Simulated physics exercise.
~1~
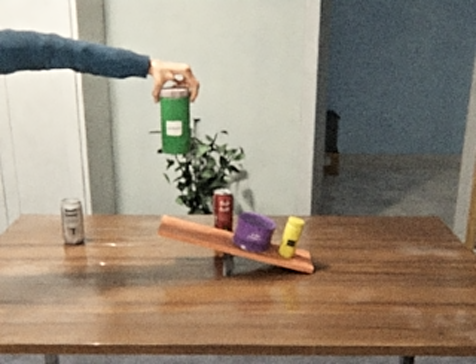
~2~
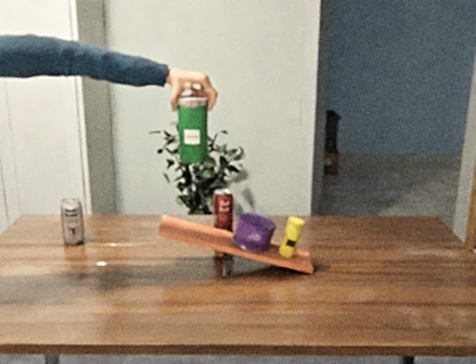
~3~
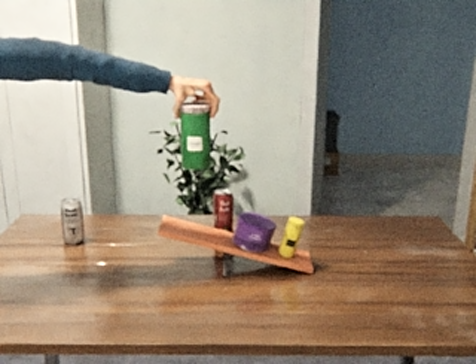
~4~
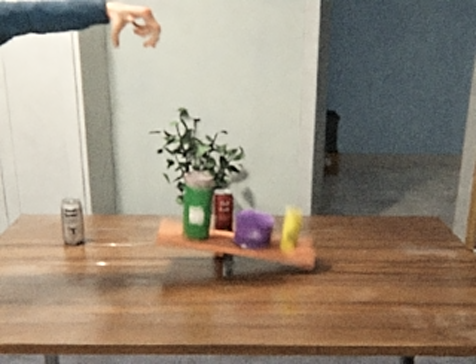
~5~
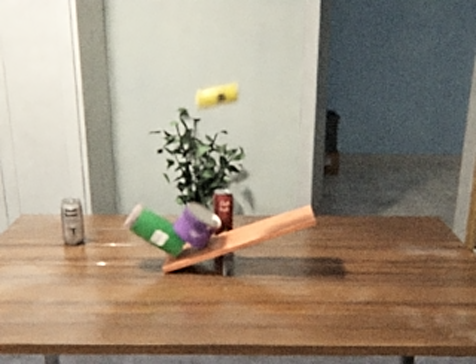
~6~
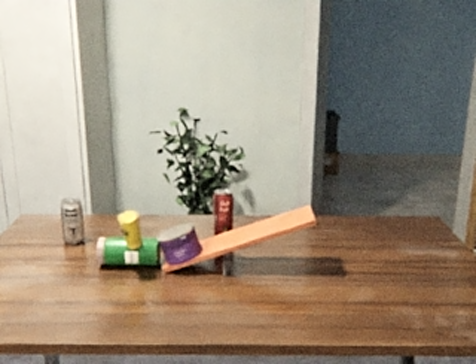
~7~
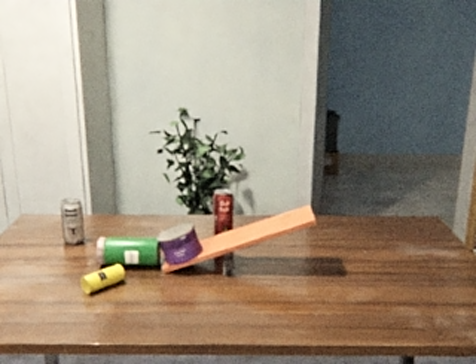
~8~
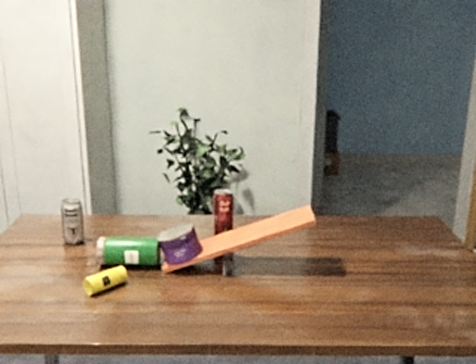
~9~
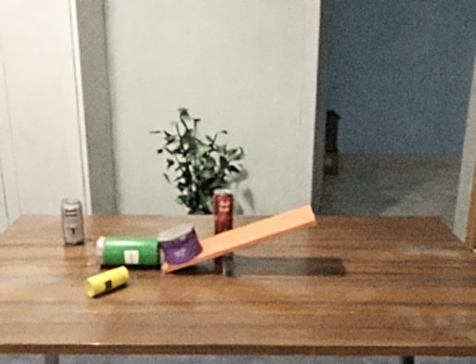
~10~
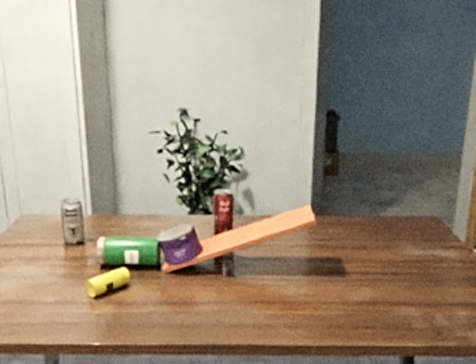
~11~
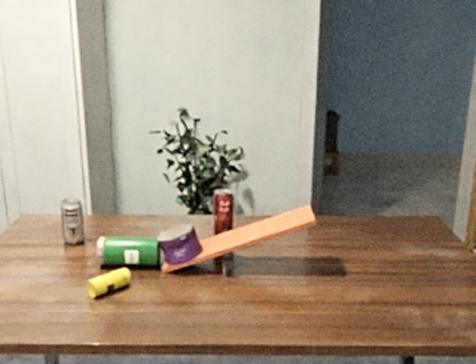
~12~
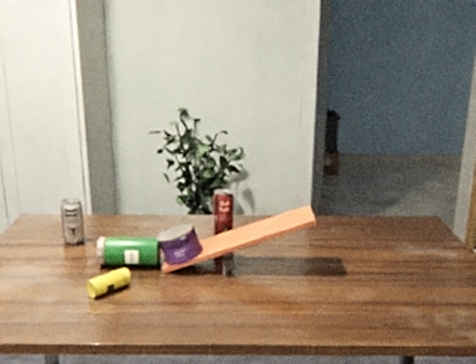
A hand drops a green jar, tipping the plank and flinging the yellow shaker left.
